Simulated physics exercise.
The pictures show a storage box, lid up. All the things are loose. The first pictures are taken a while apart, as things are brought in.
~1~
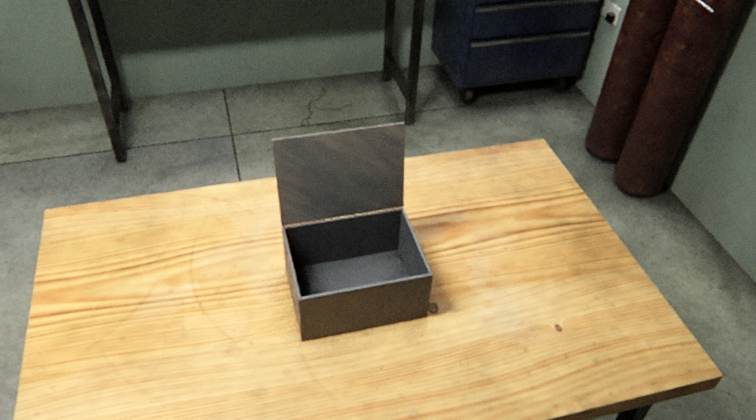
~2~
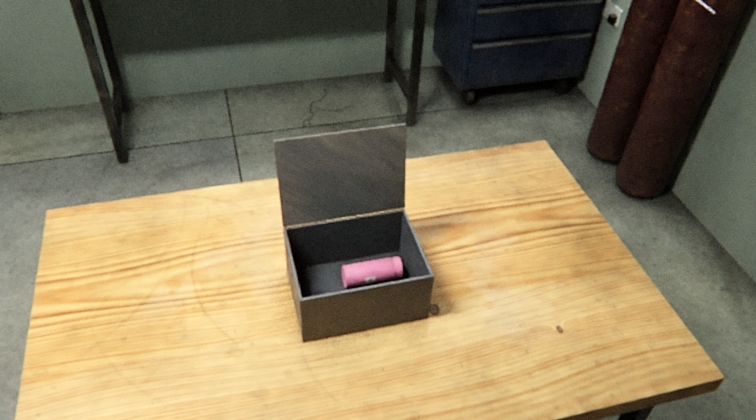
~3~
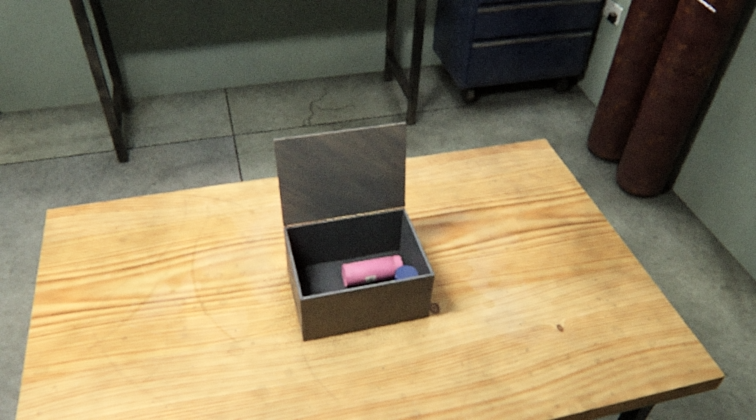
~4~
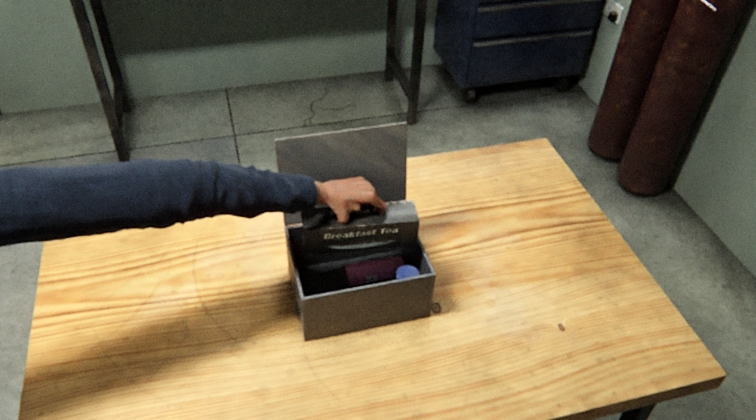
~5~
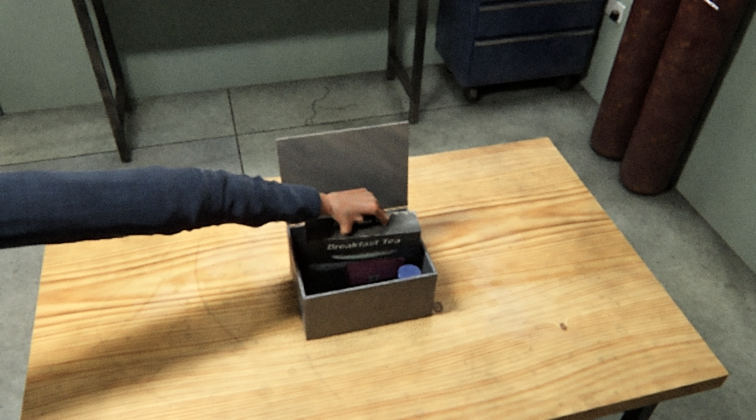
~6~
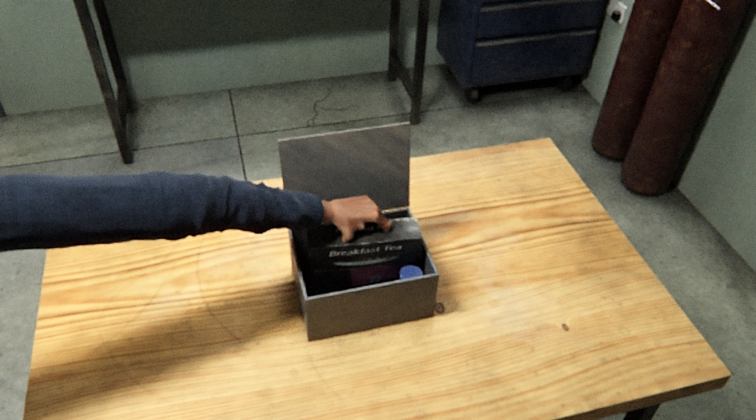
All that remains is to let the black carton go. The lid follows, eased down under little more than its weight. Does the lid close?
Here the lid shuts flat.
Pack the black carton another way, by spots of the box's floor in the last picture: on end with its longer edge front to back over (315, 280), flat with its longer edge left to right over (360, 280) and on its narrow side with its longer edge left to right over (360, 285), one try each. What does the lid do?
In the first case it is held up; in the second case it sits on the rim; in the third case it shuts flat.
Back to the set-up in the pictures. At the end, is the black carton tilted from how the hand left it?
The black carton tips.
Then, 1.00 s later than the last frame, lid starting down; black carton upside down near (366, 278); pink shaker moved about its own width.
Then, 1.80 s later than the last frame, lid 42° above the rim; black carton upside down near (366, 278); pink shaker moved about its own width.
When it is over, lid shut; lying over in the box, black carton; the other 2 as before. End places, in pixels of the last picture, black carton near (366, 278).
